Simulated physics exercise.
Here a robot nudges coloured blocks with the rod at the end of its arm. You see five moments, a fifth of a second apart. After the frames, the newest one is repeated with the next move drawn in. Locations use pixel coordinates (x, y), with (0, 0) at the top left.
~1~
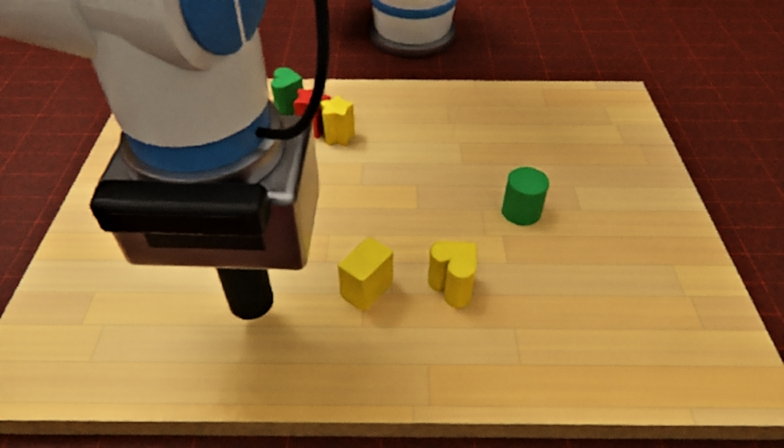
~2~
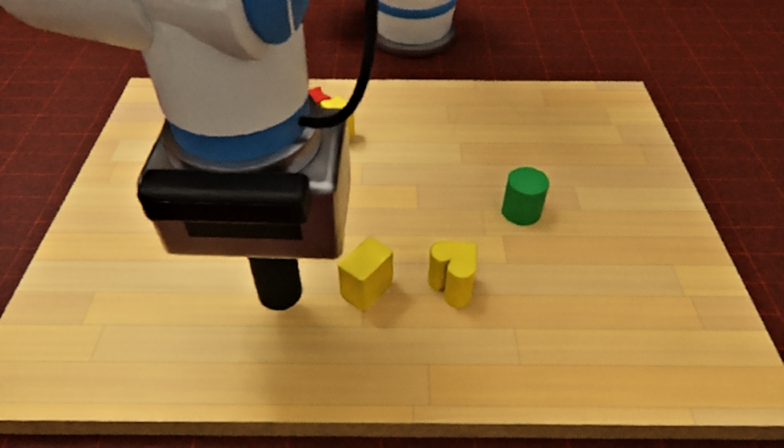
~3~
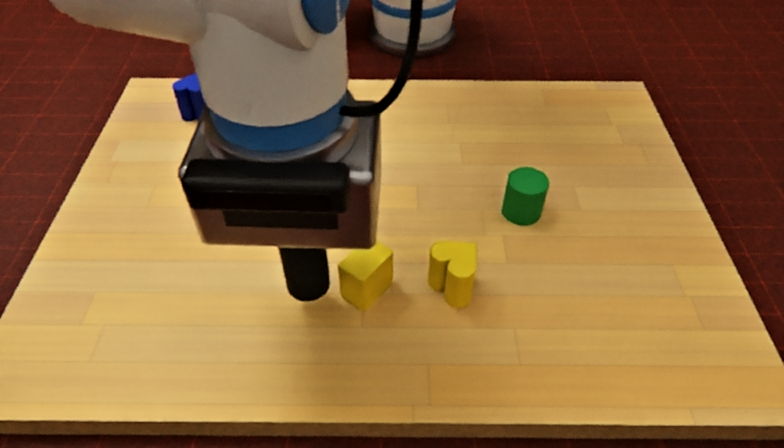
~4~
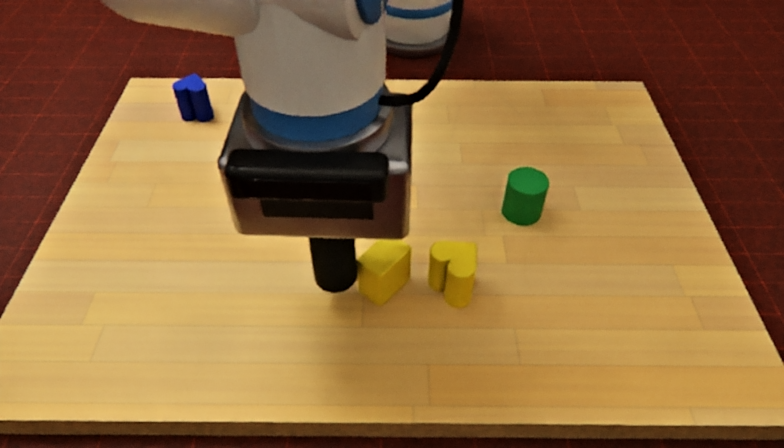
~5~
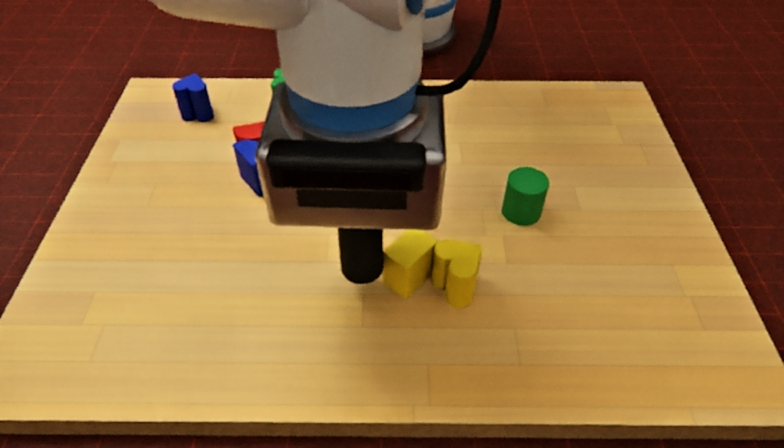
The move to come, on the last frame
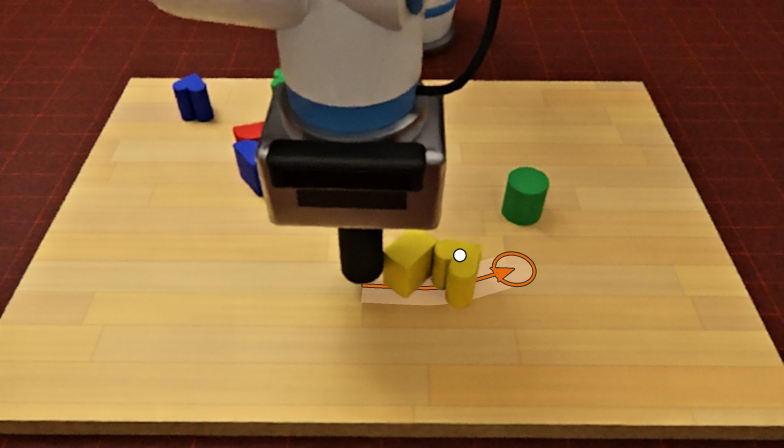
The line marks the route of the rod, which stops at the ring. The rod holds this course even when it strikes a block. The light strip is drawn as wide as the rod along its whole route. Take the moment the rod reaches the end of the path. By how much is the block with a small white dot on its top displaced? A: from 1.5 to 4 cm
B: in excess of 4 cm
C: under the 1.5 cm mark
Option B.
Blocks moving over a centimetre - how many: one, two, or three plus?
Going by the path, two of them shift by more than about 1 cm.
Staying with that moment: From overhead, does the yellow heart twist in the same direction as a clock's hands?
My answer is yes.
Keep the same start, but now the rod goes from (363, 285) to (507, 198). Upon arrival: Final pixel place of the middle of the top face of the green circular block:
I'd guess (553, 175).
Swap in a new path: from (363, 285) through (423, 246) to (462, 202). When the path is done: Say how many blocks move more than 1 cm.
Going by the path, two blocks will move.
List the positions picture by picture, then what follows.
The first picture shows lower end of the rod (252, 302), tops of blocks, yellow rectangle (366, 258), yellow heart (457, 256), green circular block (529, 180).
The second picture shows rod (281, 293), blocks as before.
The third picture shows rod (309, 285), blocks as before.
The fourth picture shows rod (336, 276), yellow rectangle (384, 253).
The fifth picture shows rod (362, 268), yellow rectangle (411, 246), yellow heart (460, 255), green circular block (529, 180).
The drawn path runs from (363, 285) via (442, 287), ending at (514, 269); the dot is on the yellow heart.
On the path given first. One third of the way, rod (417, 270); yellow rectangle (449, 233), turned 55° anticlockwise; yellow heart (487, 250), turned 50° clockwise.
Two thirds of the way, rod (471, 265); yellow rectangle (473, 223); yellow heart (521, 246), turned 80° clockwise.
At the end, rod (519, 251); yellow rectangle (482, 217), turned 160° anticlockwise; yellow heart (571, 240), turned 100° clockwise; green circular block not moved.
